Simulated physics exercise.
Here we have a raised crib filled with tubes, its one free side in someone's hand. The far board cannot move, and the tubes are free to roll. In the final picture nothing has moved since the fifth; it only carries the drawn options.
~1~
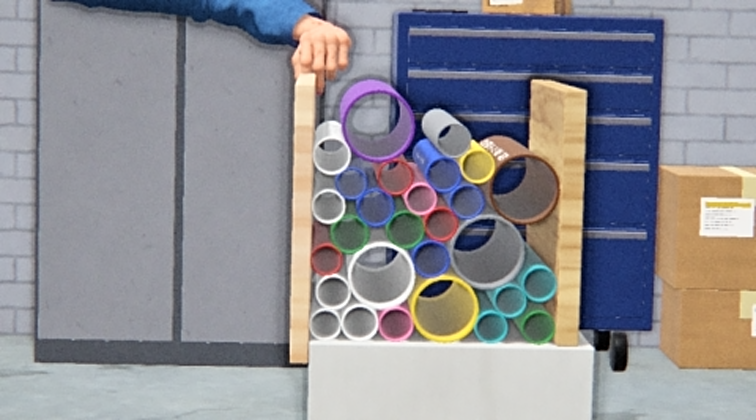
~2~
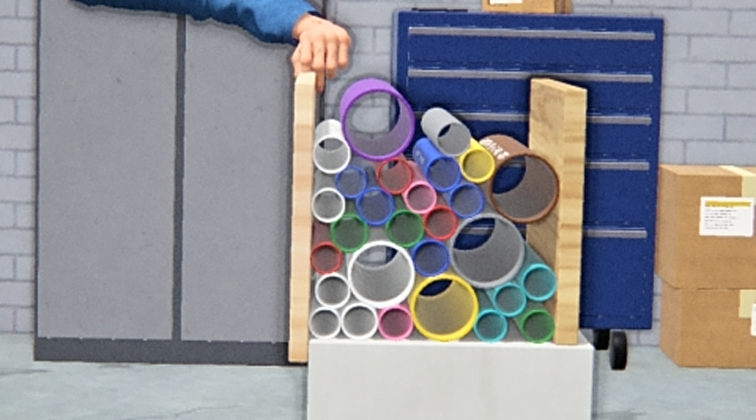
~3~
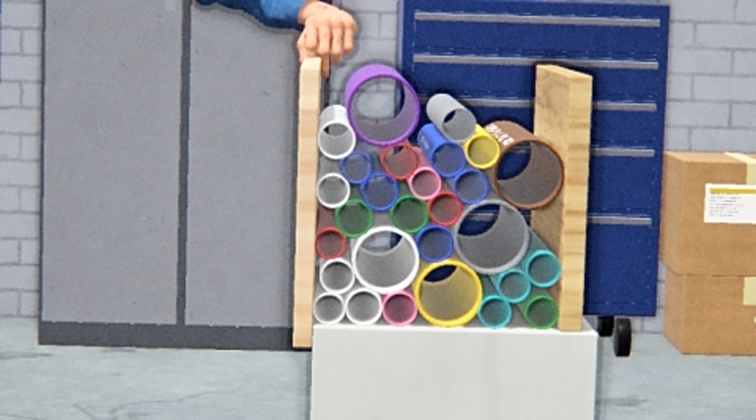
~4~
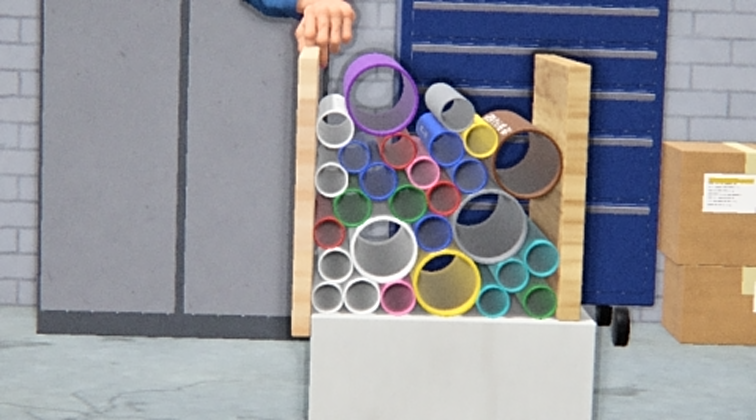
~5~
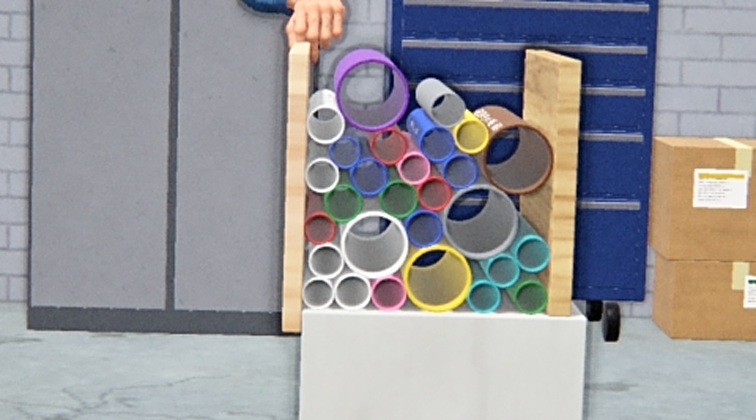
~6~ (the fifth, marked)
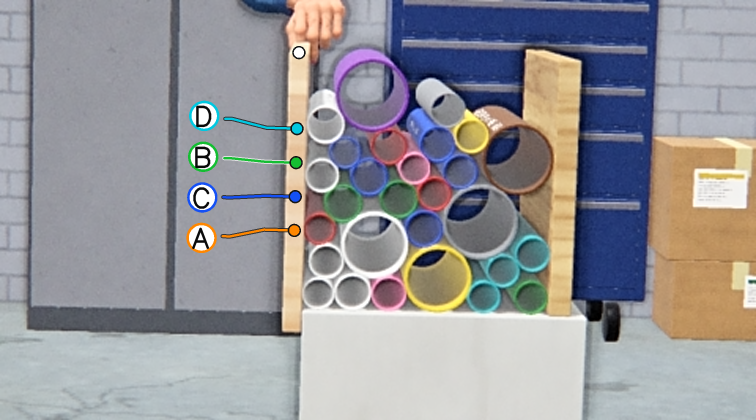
In the video, a hand grips the top of the left wooden board beside a stack of colorful tubes on a pale raised block, while the view shifts slightly and the tubes show no clear movement between the boards.
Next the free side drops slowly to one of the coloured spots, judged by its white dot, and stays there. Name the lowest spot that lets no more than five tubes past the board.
Down to A.
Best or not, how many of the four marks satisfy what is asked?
Four of the four.
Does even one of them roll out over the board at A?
Yes.
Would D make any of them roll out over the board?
At D: No.
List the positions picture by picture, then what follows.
The first picture shows a white tube (325, 325); a green tube (538, 328); a red tube (327, 260).
The second picture shows a red tube (326, 259); a red tube (441, 223).
The third picture shows a pink tube (426, 184); a white tube (337, 140).
The fourth picture shows side board (307, 179); a white tube (327, 298).
The fifth picture shows a green tube (531, 298); a red tube (320, 229); a red tube (435, 194).
On the marked copy, A at (294, 231); B at (296, 163); C at (295, 196); D at (297, 129); the white dot at (299, 53).
Following A. Soon after the start, top of the board (307, 130).
Later, top of the board (304, 216).
In the end, top of the board (304, 229), four out over the board.
As for the rest, B none out over the board; C one out over the board; D none out over the board.
